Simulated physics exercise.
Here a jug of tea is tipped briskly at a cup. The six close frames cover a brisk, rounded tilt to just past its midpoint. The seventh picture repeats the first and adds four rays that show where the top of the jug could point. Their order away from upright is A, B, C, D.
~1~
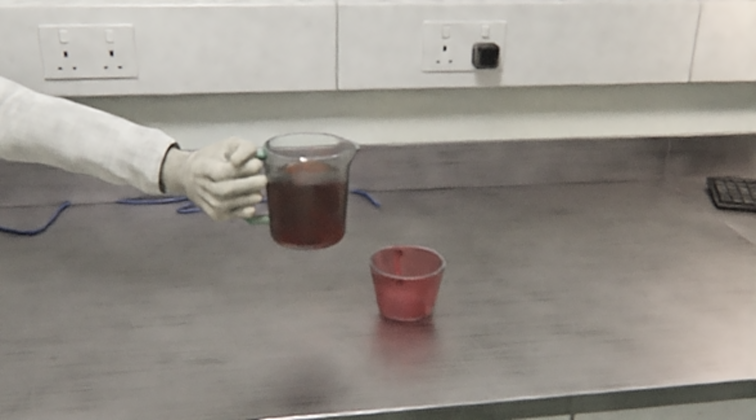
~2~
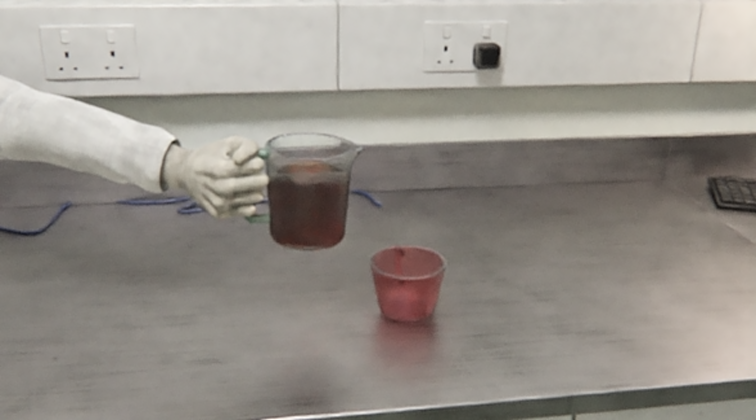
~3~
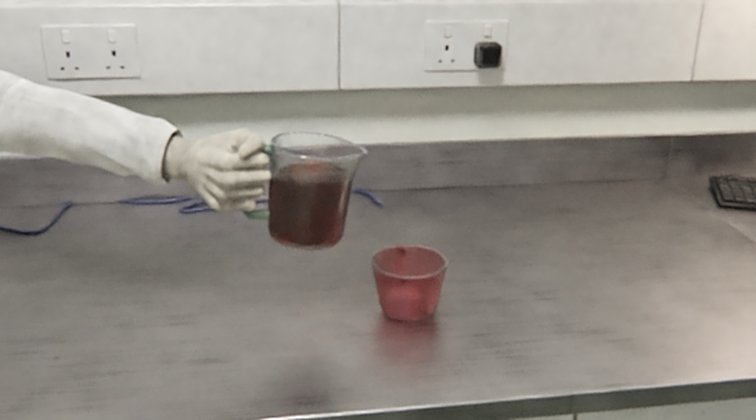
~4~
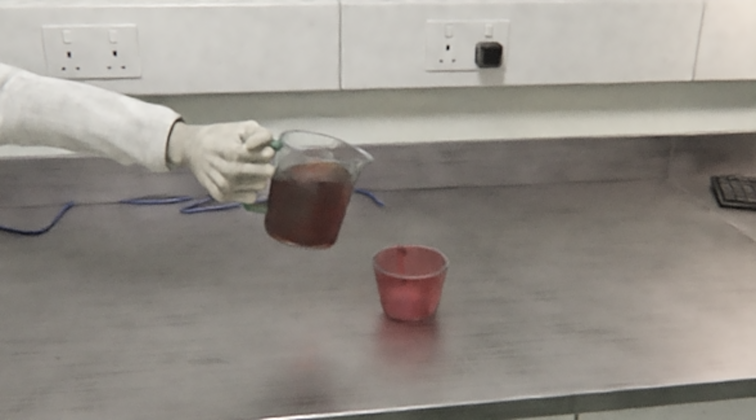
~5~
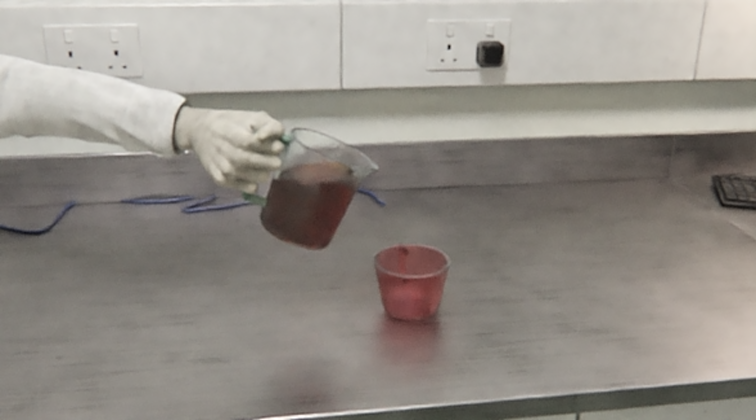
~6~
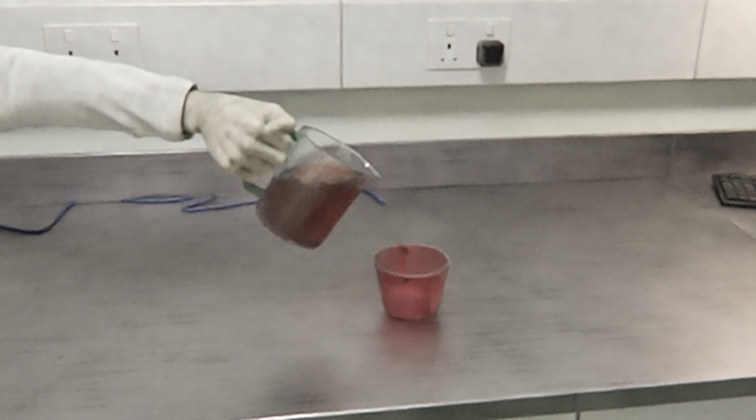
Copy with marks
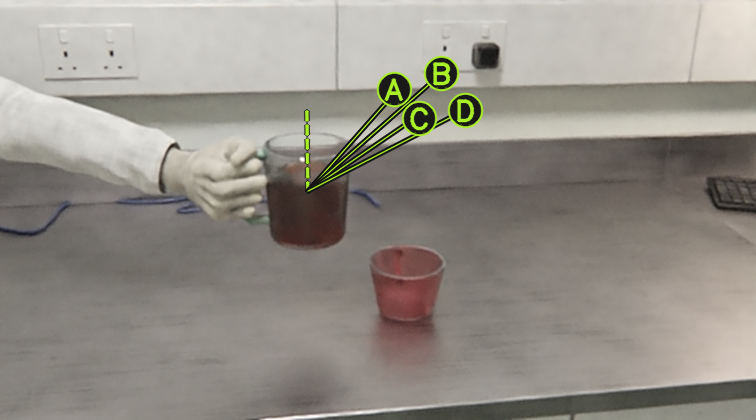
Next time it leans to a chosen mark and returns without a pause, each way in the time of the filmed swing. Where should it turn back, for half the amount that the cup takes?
Choose D.
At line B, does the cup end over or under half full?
Under.
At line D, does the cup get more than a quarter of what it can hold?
Yes.
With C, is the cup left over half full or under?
Under.
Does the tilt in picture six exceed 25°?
Yes, it does.
In lime, A at (384, 104); B at (428, 84); C at (403, 125); D at (449, 117).
For line A, the cup ends with about 7 % of what it can hold.
For line B, the cup ends with about 15 % of what it can hold.
For line C, the cup ends with about 31 % of what it can hold.
For line D, the cup ends with about 47 % of what it can hold; 5 % of the tea is spilt.
